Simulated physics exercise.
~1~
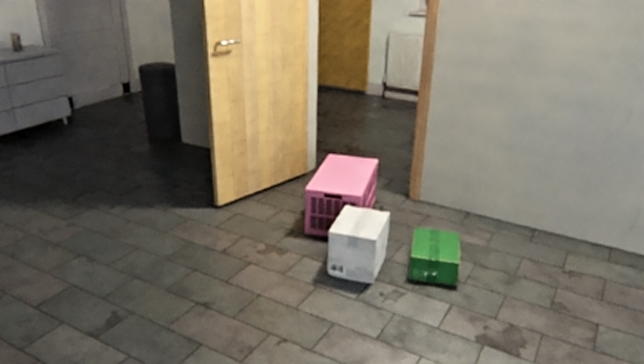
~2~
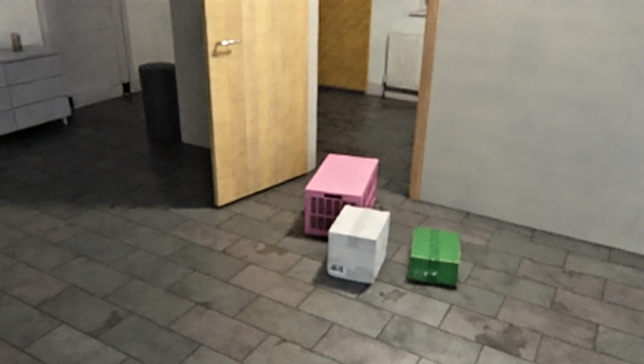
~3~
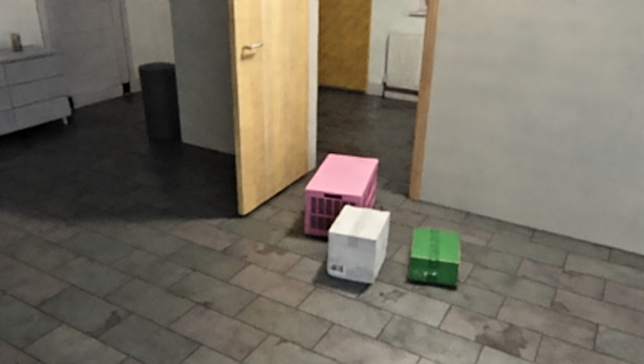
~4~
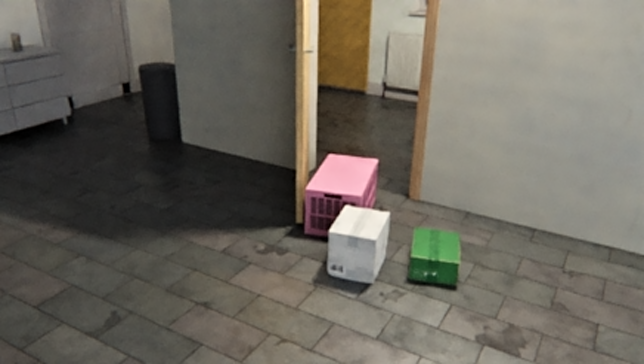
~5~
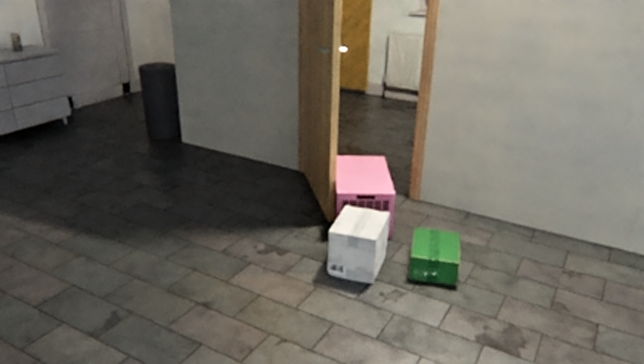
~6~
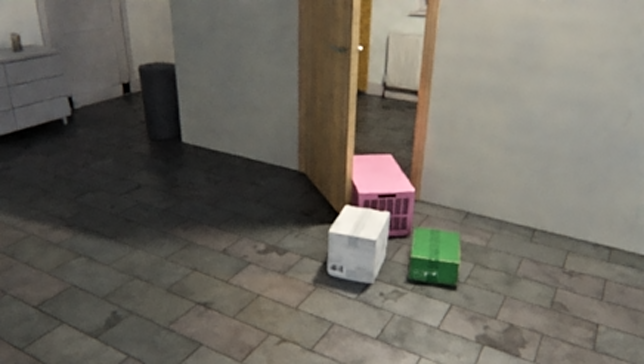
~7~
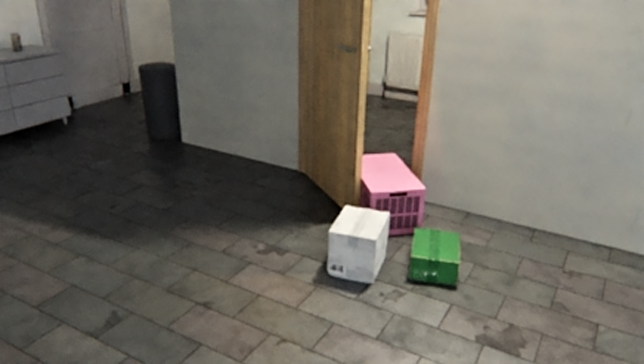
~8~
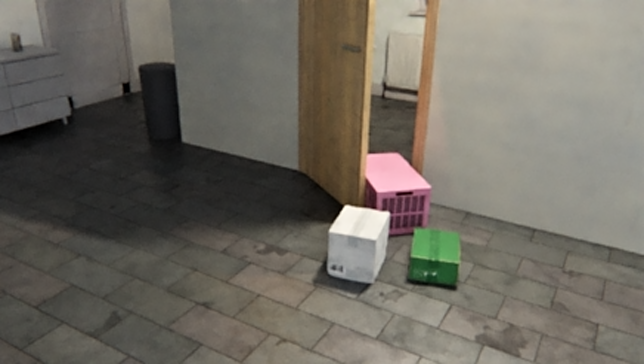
At first, a light wooden door stands wide open in a grey room with a dark tiled floor, while a pink crate, a white box and a green box sit near the doorway. The door starts to swing toward the opening, and the boxes stay where they are. It then reaches the pink crate, which slides to the right as the door keeps turning. The movement slows, and the crate ends up behind the green box. At the end, the door remains partly open against the crate, with the white and green boxes unmoved.
